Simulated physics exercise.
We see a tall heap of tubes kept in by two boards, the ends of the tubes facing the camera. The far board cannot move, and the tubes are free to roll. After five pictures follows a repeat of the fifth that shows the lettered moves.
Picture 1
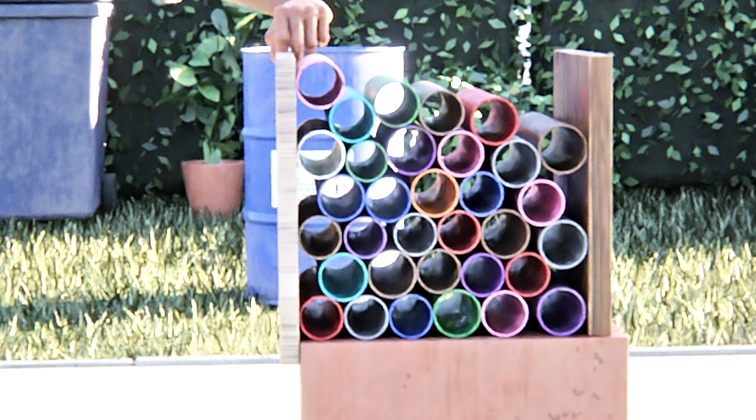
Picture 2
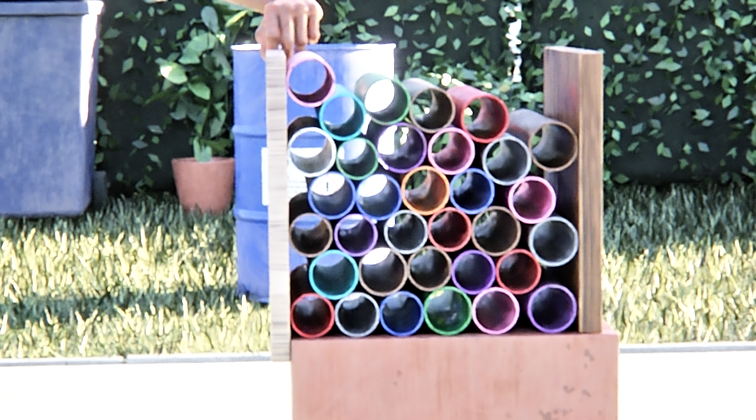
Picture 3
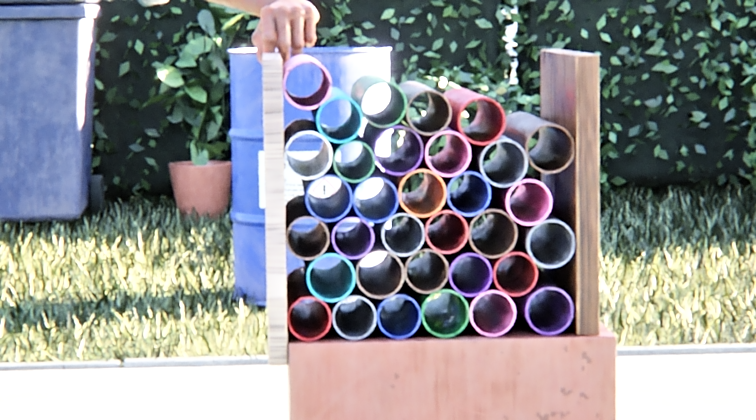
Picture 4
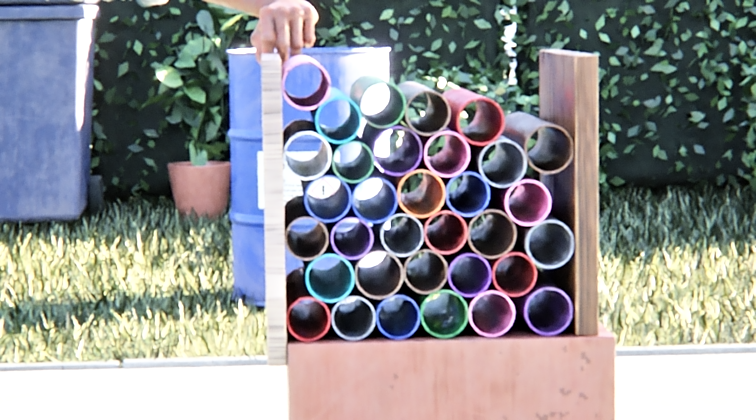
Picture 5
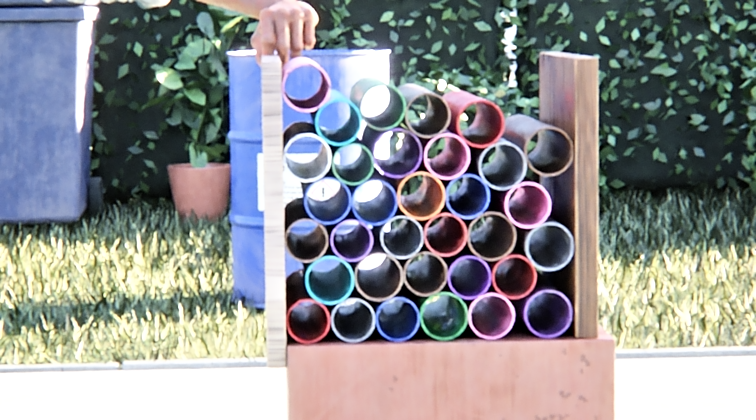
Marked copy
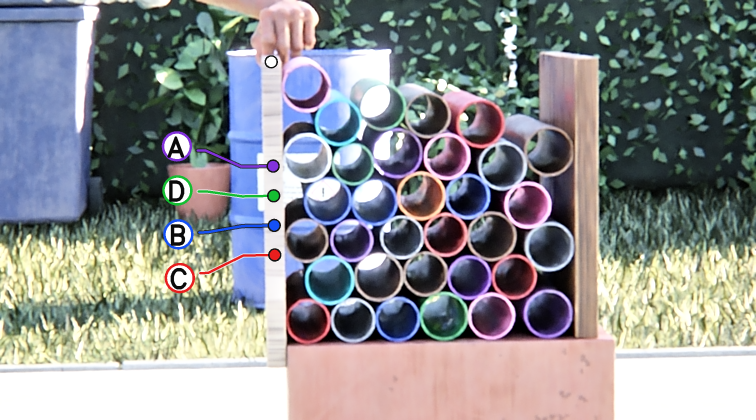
In a yard with grass and a leafy hedge, a hand rests on top of the left board beside a heap of colourful tubes stacked between two upright boards; the view shifts slightly, while the tubes and hand barely move.
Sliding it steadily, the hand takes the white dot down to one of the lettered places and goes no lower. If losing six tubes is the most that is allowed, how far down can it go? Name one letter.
Stop at C.
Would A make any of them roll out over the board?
Yes.
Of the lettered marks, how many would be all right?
The number is four.
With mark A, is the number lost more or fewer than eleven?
It loses fewer than eleven.
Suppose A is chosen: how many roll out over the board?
The count is one.
On the copy, A at (273, 166); B at (274, 226); C at (275, 255); D at (274, 196); the white dot at (271, 62).
On C. First, top of the board (282, 144).
Then, top of the board (284, 236).
Finally, top of the board (284, 254), three out over the board.
By contrast, A one out over the board; B three out over the board; D three out over the board.
